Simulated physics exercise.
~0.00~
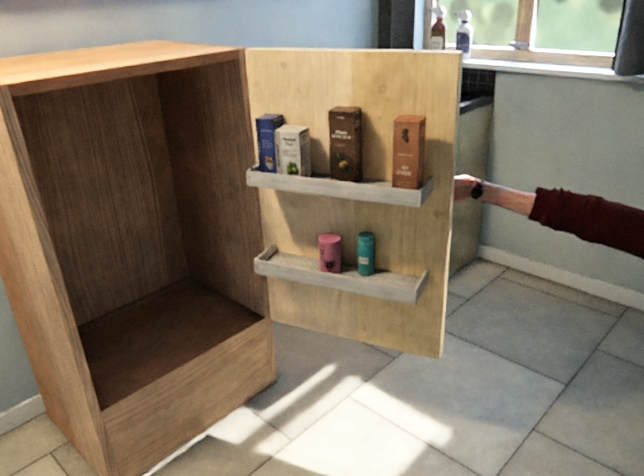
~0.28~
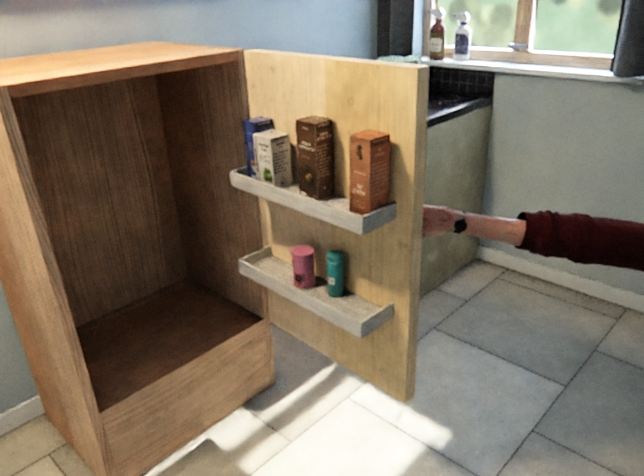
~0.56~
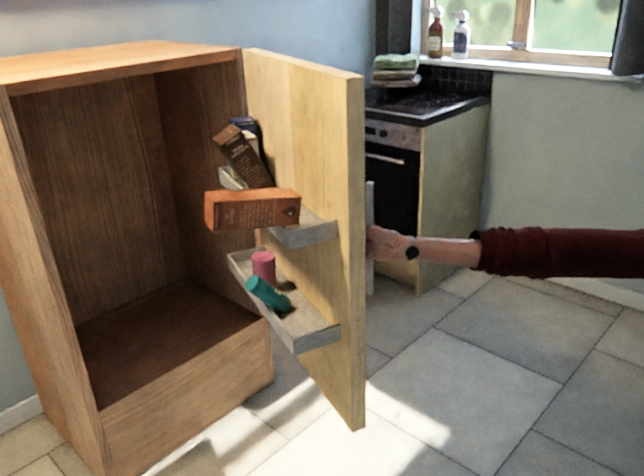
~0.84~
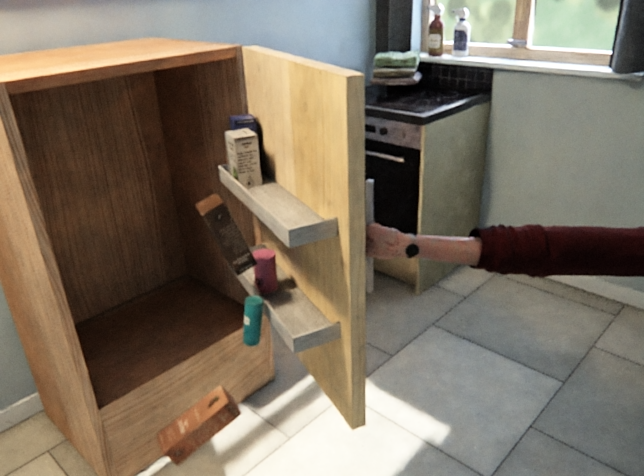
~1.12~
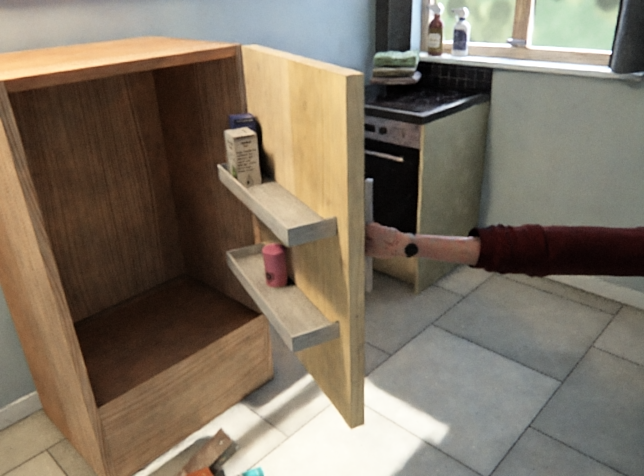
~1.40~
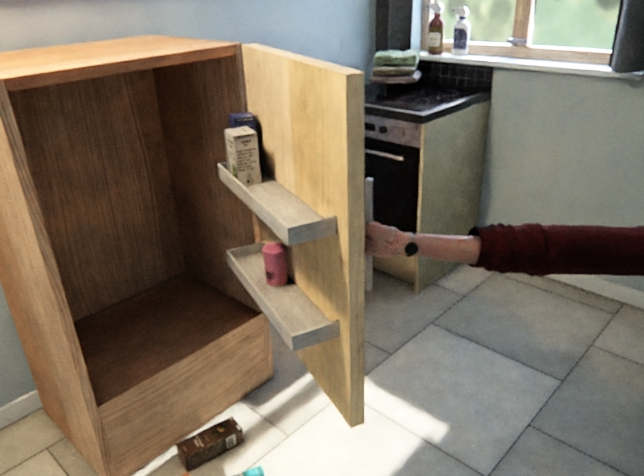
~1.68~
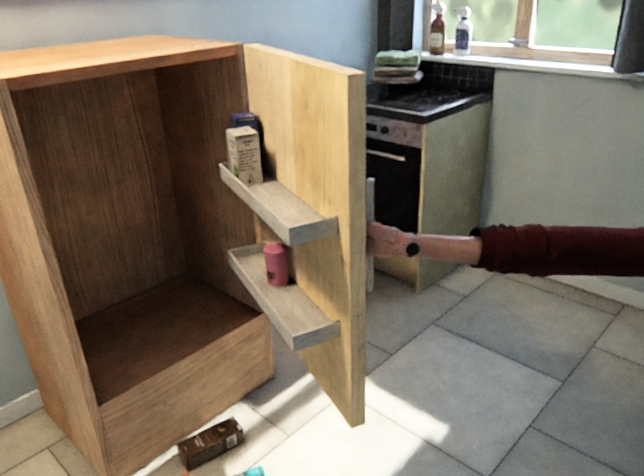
A hand swings the cupboard door partway closed, and several items tumble to the floor.
